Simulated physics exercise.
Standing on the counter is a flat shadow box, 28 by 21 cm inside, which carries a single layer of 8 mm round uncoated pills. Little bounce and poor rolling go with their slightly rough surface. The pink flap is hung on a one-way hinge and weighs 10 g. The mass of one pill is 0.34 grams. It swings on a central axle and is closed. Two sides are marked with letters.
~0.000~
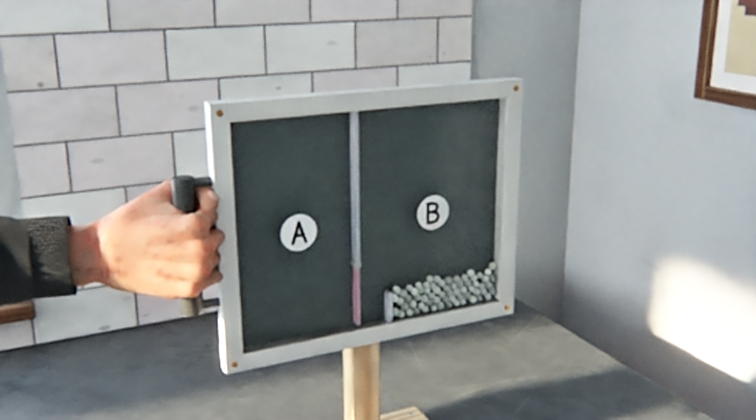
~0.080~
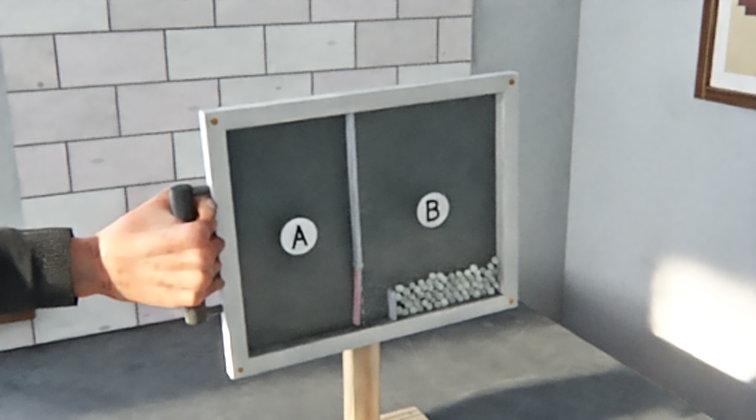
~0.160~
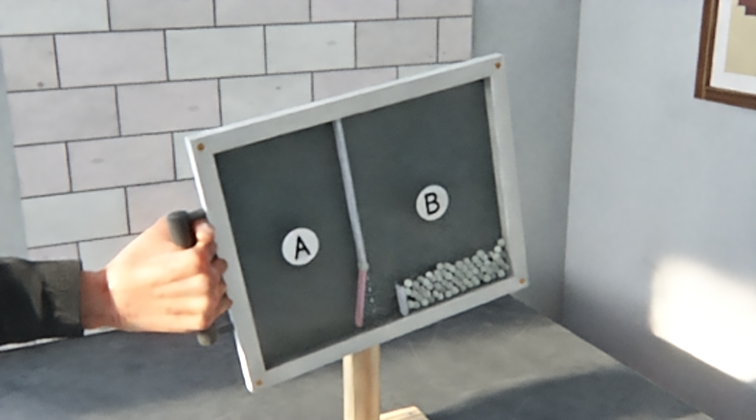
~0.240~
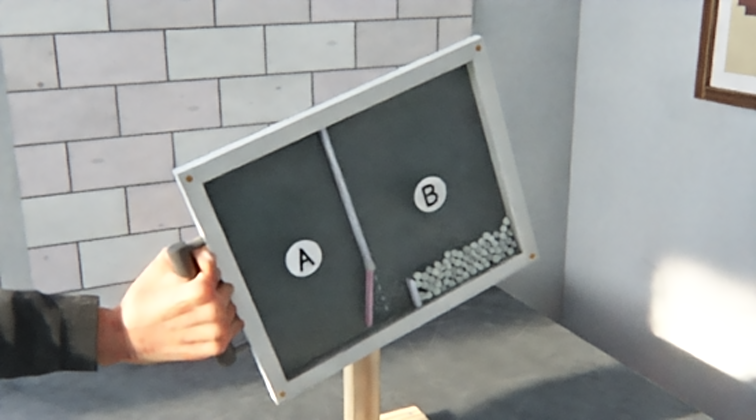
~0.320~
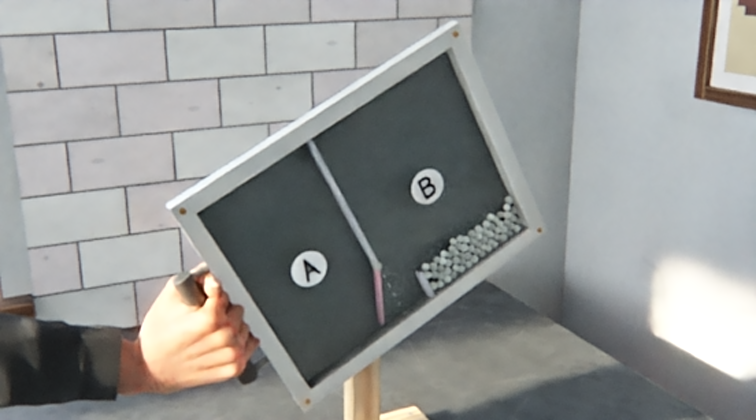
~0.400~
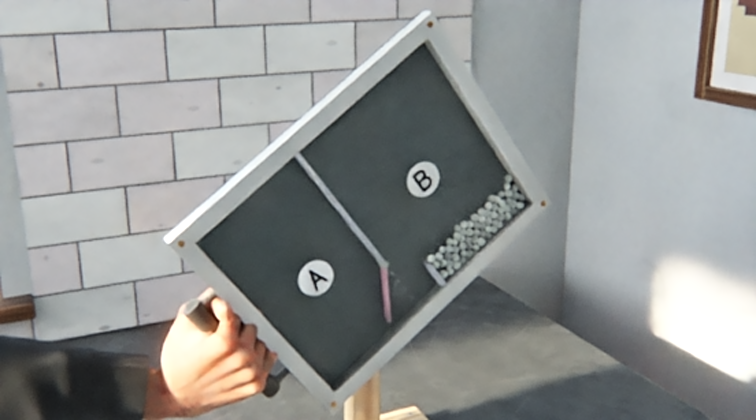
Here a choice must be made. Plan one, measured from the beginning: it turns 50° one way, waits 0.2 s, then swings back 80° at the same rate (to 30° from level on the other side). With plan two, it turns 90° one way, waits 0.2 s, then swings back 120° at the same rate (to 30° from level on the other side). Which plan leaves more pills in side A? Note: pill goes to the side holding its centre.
That would be the option listed after.
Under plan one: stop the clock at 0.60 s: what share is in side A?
Around 0 percent of the load.
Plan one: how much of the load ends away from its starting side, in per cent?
Close to 15 % end up somewhere else.
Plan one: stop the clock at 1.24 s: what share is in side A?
That part holds about 15 percent of it.
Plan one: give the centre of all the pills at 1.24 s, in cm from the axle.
Offset approx. 5 cm right, 8 cm below.
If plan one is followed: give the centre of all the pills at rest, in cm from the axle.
Some 1 cm right and 11 cm below.
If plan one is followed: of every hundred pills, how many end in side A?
About 15 per cent.
Plan one. By 0.60 s, it stands 50° anticlockwise; the pills' middle is 11 cm right of and level with the centre; B 100 %; pink flap open 48°.
By 1.24 s, it stands 10° anticlockwise; the pills' middle is 5 cm right of and 8 cm below the centre; A 15 %, B 85 %; pink flap open 10°.
By 1.67 s, it stands 30° clockwise; the pills' middle is 1 cm left of and 10 cm below the centre; A 15 %, B 85 %; pink flap shut.
At rest by 2.5 s, it stands 30° clockwise; A 15 %, B 85 %; pink flap shut.
Plan two would end with A 75 %, B 25 %.
